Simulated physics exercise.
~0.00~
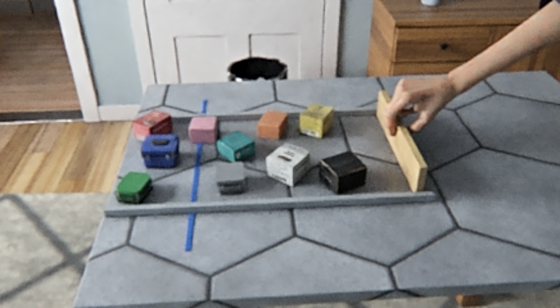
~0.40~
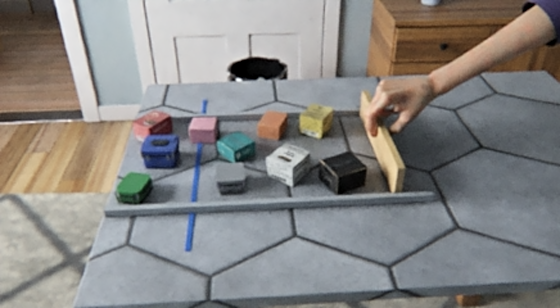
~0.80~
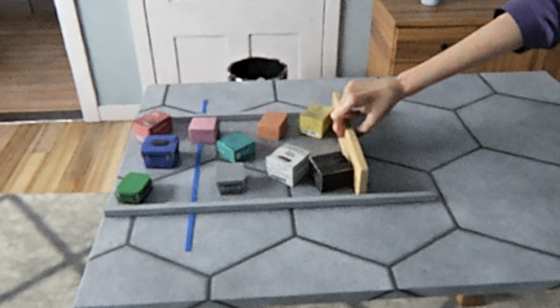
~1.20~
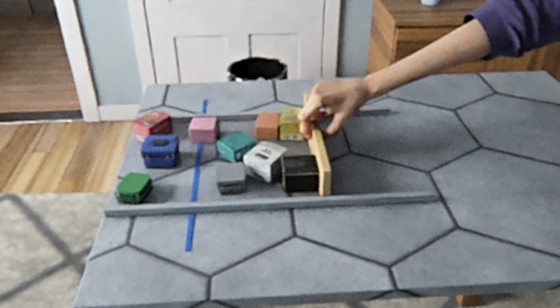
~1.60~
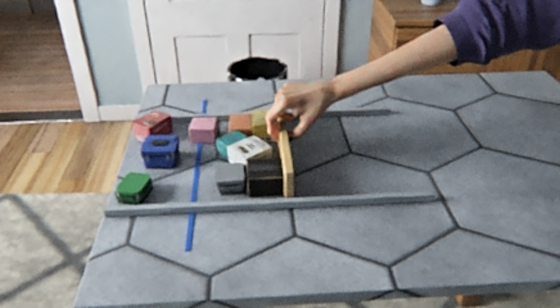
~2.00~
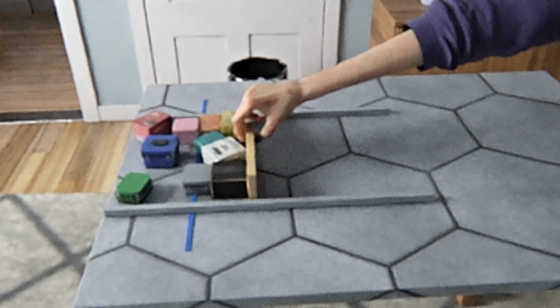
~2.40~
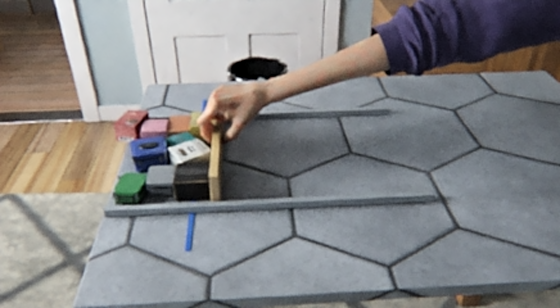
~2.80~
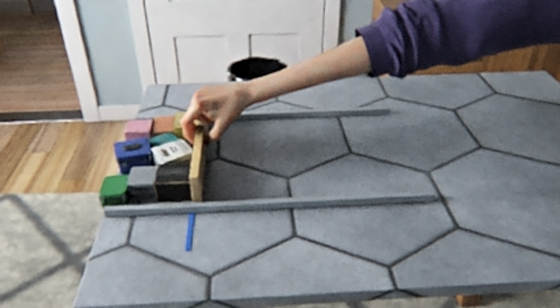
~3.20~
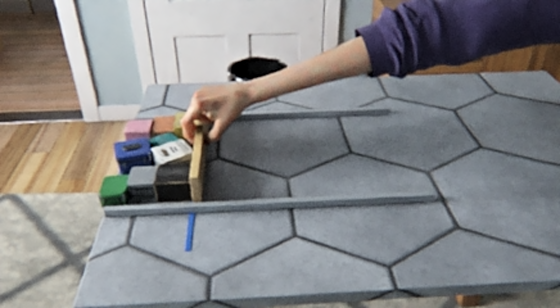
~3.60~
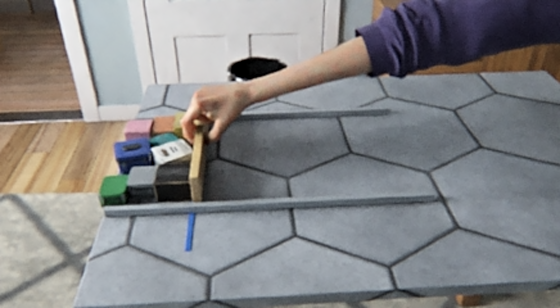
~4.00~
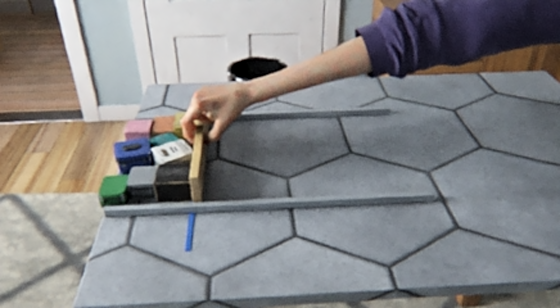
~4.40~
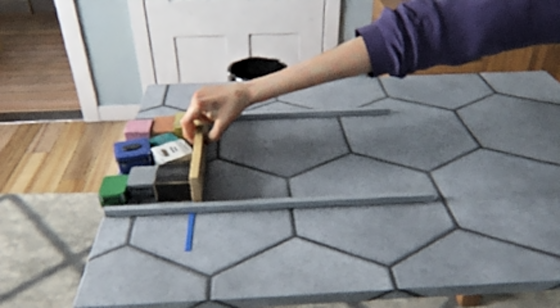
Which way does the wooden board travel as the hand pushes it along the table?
The board travels to the left, sweeping the boxes along with it.
